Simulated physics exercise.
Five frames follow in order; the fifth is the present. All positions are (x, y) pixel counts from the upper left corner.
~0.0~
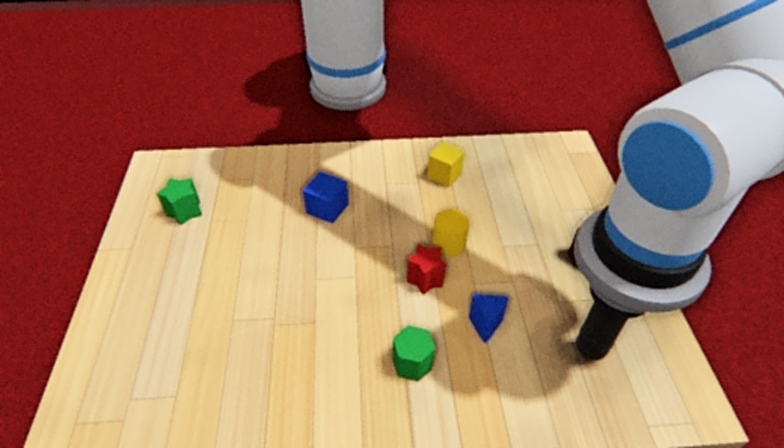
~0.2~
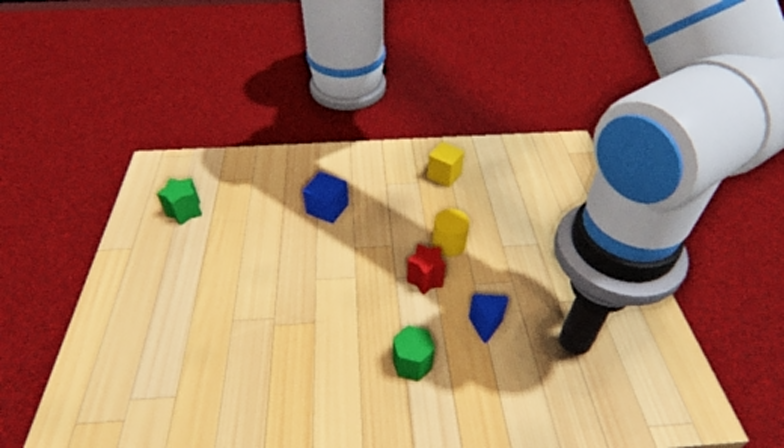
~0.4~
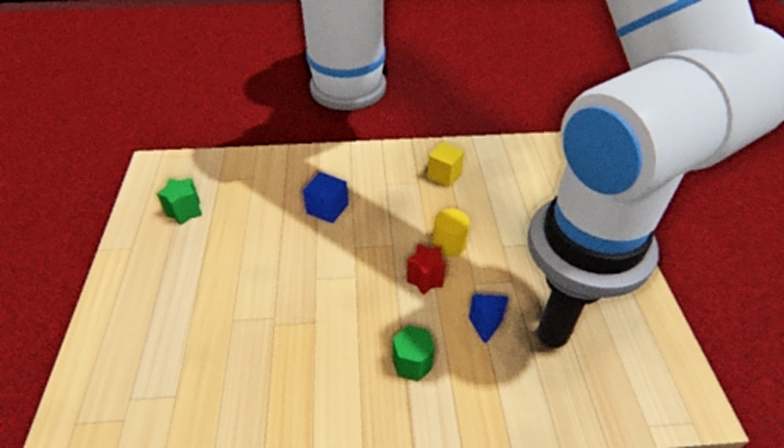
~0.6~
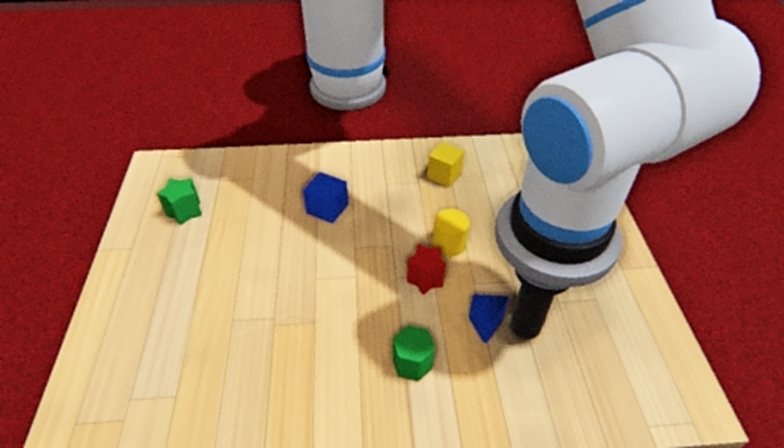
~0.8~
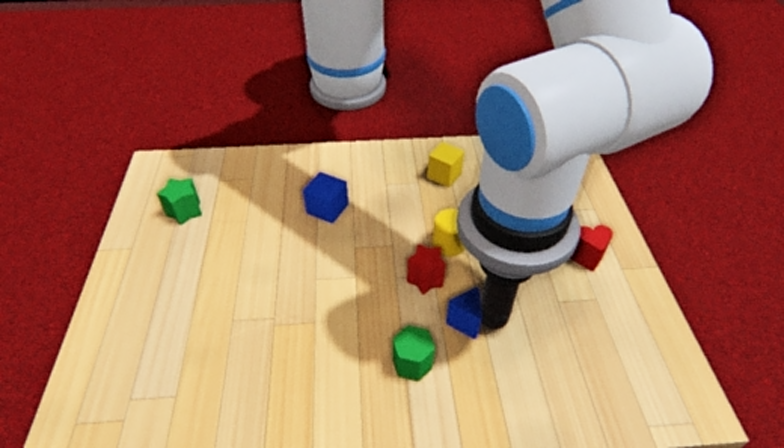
On a wooden board, a robot arm moves left and pushes the blue triangular block leftward.
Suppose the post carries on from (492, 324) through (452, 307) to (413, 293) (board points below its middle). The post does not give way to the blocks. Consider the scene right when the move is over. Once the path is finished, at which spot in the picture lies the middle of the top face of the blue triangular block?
Its top face will be centred at roughly (419, 296).
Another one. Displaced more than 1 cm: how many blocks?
The number is two.
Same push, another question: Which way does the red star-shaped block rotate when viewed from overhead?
The answer is clockwise.
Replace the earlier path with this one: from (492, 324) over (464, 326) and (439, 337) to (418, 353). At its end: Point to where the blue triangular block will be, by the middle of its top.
When the path ends, it will be at (411, 306).
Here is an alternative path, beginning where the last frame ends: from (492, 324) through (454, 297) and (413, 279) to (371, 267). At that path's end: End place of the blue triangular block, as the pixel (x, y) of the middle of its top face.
I think it will end close to (446, 296).
What follows on the original path. Halfway along, post at (452, 299); blue triangular block at (431, 295), turned 40° anticlockwise.
At the end, post at (413, 285); green hexagonal block in place; red star-shaped block at (418, 248), turned 35° clockwise; blue triangular block at (419, 296), turned 70° anticlockwise.
